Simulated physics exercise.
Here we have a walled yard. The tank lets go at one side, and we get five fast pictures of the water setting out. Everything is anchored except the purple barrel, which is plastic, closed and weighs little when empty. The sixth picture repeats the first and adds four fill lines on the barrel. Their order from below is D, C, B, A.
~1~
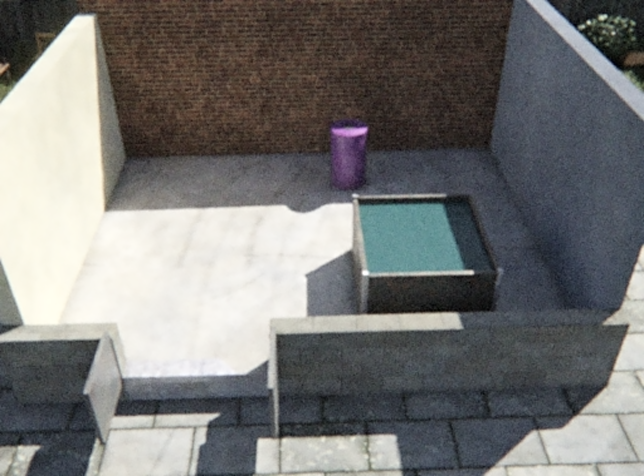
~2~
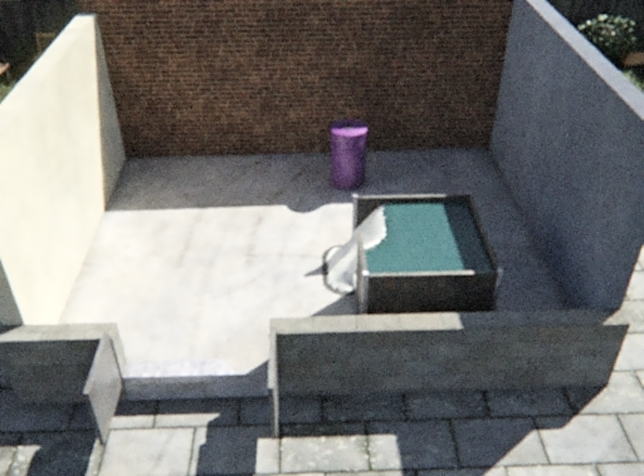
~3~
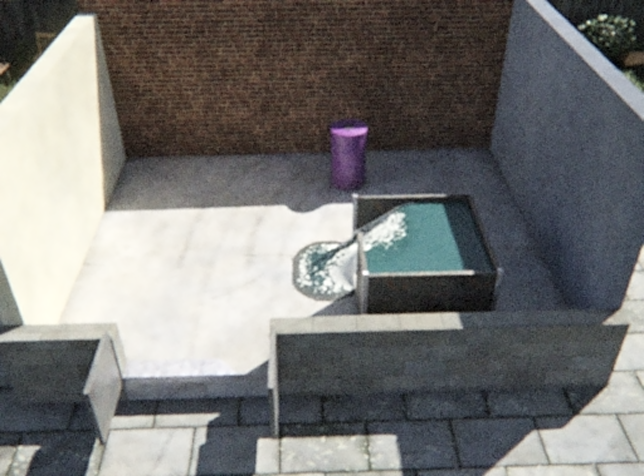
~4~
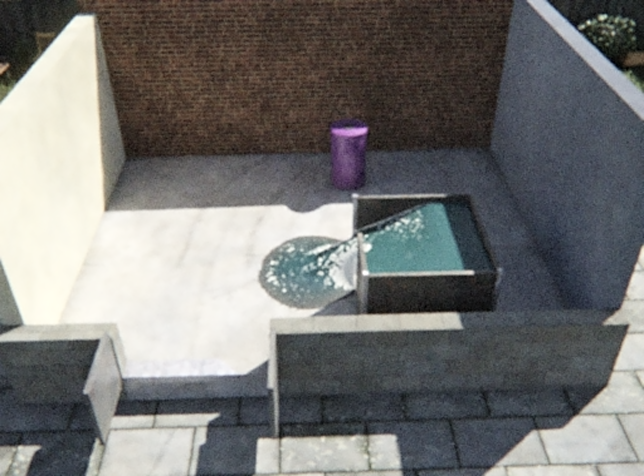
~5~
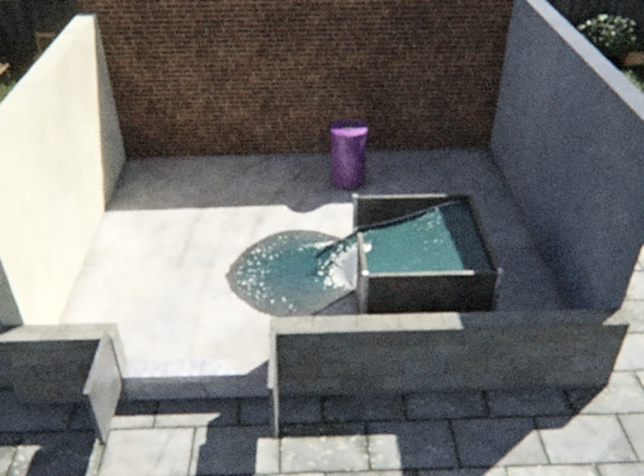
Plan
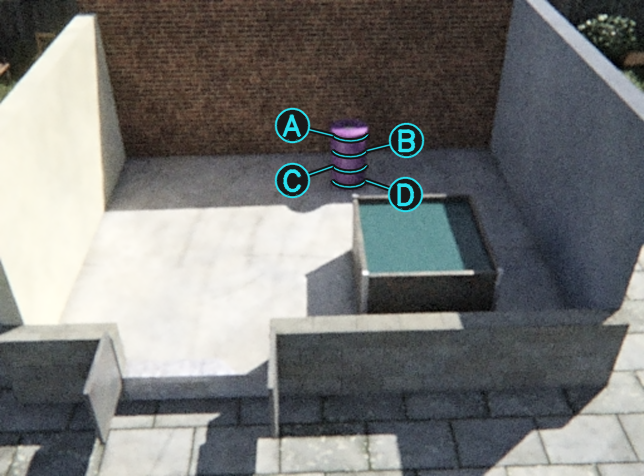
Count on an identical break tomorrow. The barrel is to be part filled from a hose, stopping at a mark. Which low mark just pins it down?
Choose D.
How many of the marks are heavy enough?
All of them.
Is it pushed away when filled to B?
No.
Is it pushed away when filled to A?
No, that is safe.
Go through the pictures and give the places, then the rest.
Lid of the purple barrel at (349, 127); tank full, its middle at (421, 237); open gate at (194, 323).
Water covers 1 % of the ground and is seen nearest the barrel at (338, 248).
Water covers 3 % of the ground and is seen nearest the barrel at (323, 244).
Water covers 5 % of the ground and is seen nearest the barrel at (313, 239).
Lid of the purple barrel at (349, 127); water covers 8 % of the ground and is seen nearest the barrel at (308, 233).
On the marked copy, A at (351, 140); B at (350, 156); C at (350, 172); D at (350, 187); from the bottom up D, C, B, A.
For line A, it does not move.
For line B, it does not move.
For line C, it does not move.
For line D, it does not move.
